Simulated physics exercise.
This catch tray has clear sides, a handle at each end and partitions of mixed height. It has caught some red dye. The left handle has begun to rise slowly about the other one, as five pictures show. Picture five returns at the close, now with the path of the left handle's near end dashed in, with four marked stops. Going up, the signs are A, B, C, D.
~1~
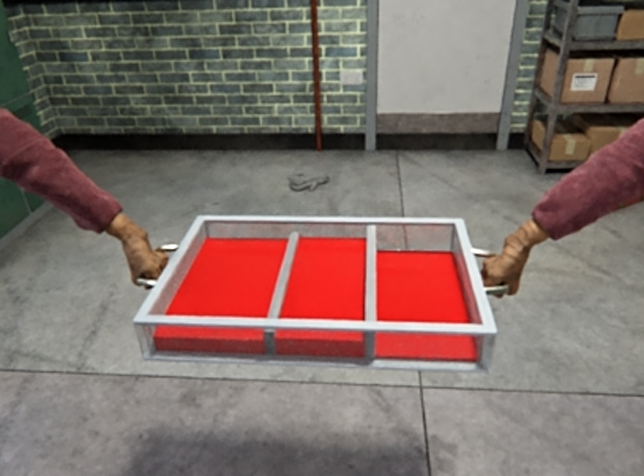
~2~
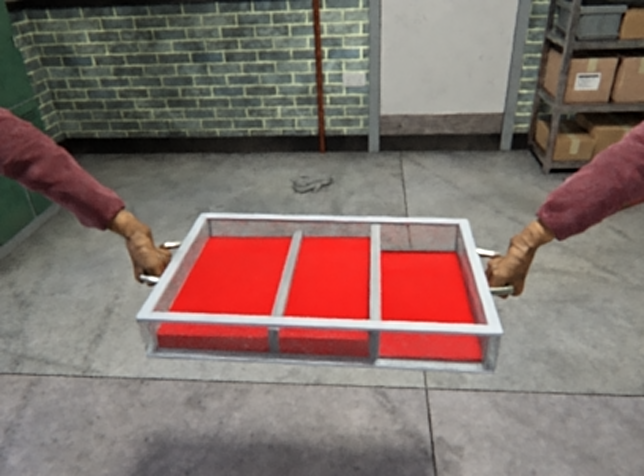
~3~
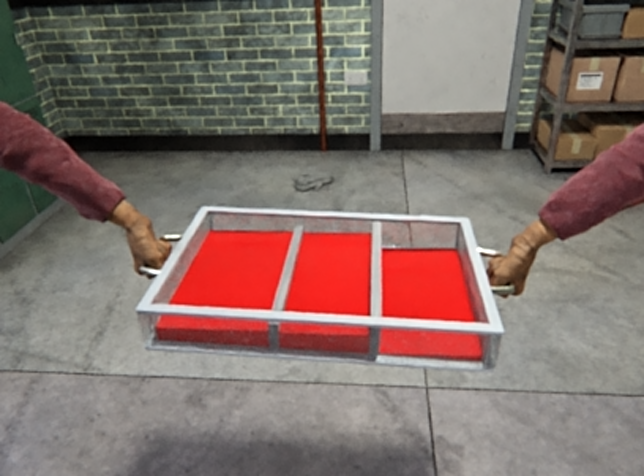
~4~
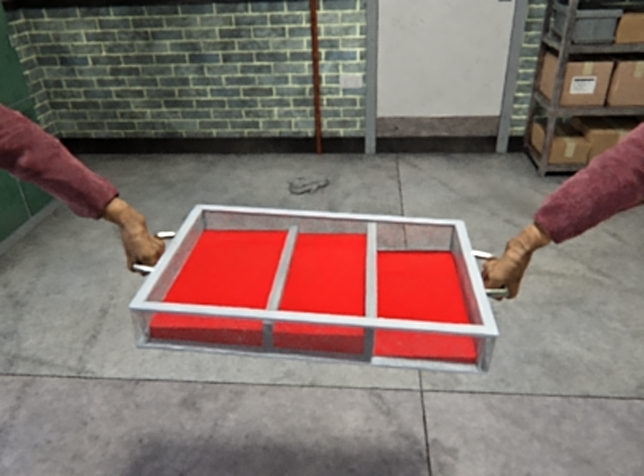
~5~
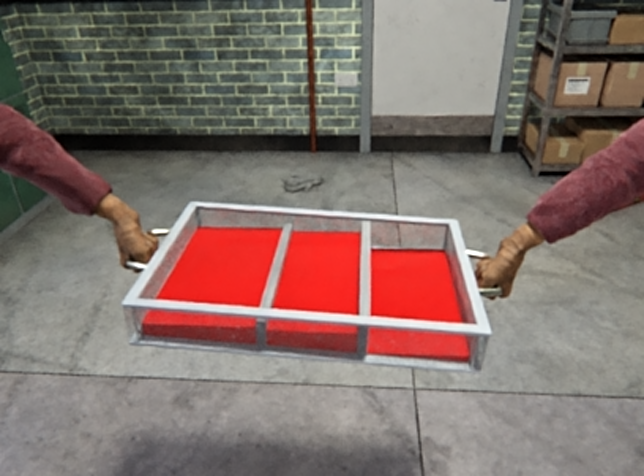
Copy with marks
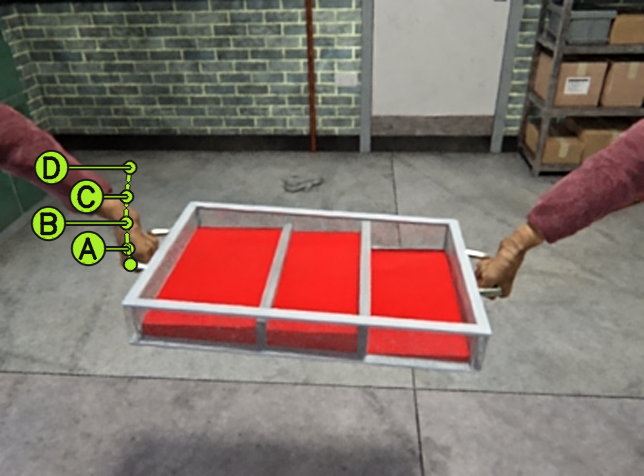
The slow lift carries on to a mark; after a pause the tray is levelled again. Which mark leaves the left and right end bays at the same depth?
It is D.
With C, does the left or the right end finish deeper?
The left end bay.
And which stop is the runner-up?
That is stop C.
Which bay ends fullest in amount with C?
The middle bay.
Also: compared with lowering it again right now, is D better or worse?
Stop D is better.
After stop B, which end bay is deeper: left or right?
The left one.
In lime, A at (128, 248); B at (126, 223); C at (126, 196); D at (129, 167).
With A, the left end bay stands much deeper than the other; nothing spills.
With B, the left end bay stands much deeper than the other; nothing spills.
With C, the left end bay stands much deeper than the other; nothing spills.
With D, the two end bays stand about equally deep; nothing spills.
